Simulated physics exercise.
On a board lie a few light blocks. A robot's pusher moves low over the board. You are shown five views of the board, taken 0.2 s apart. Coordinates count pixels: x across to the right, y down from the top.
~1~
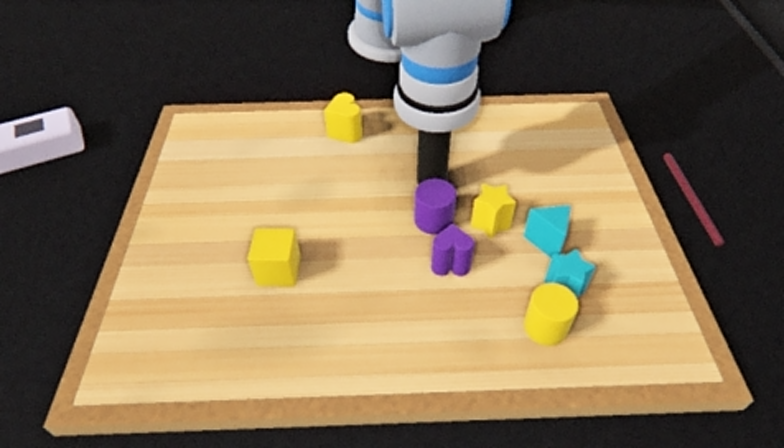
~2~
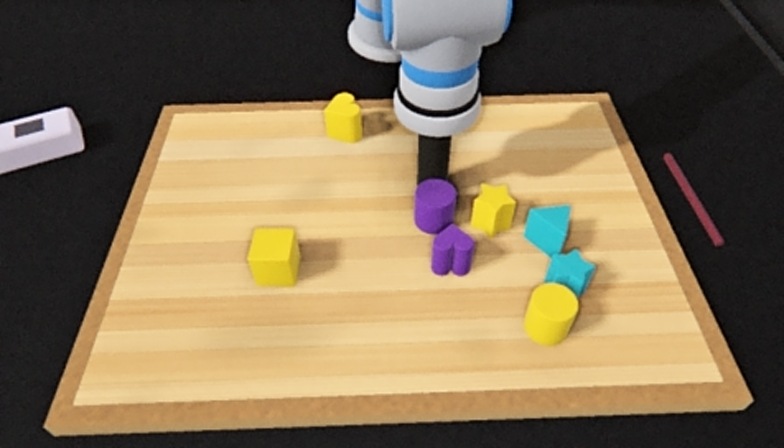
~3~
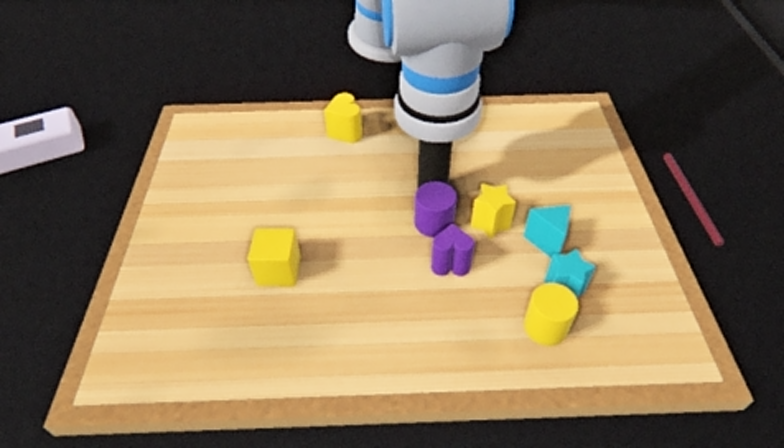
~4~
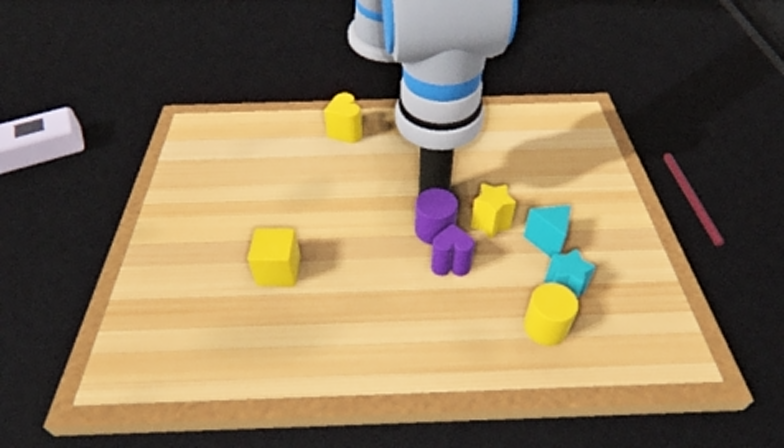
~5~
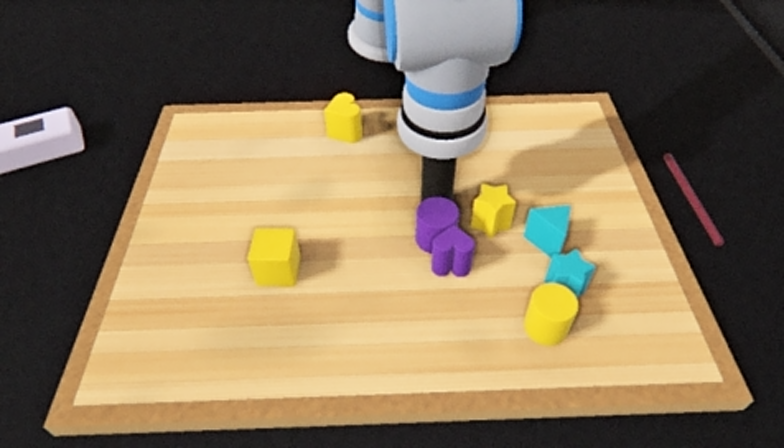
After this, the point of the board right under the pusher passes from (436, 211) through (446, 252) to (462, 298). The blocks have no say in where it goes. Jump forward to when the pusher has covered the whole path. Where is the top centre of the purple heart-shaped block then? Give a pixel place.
It comes to (488, 302).
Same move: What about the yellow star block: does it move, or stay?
It is left in place.
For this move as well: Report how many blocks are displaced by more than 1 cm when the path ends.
My prediction: Two blocks.
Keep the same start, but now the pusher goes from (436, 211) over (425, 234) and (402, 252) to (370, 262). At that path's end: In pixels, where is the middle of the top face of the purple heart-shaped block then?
My estimate: (468, 262).
The first path, step by step. One third of the way, pusher at (443, 232); purple circular block at (441, 241); purple heart-shaped block at (465, 266).
Two thirds of the way, pusher at (452, 260); purple circular block at (436, 269); purple heart-shaped block at (474, 281), turned 20° anticlockwise.
At the end, pusher at (463, 291); purple circular block at (430, 290); purple heart-shaped block at (488, 302), turned 40° anticlockwise; yellow star block in place.
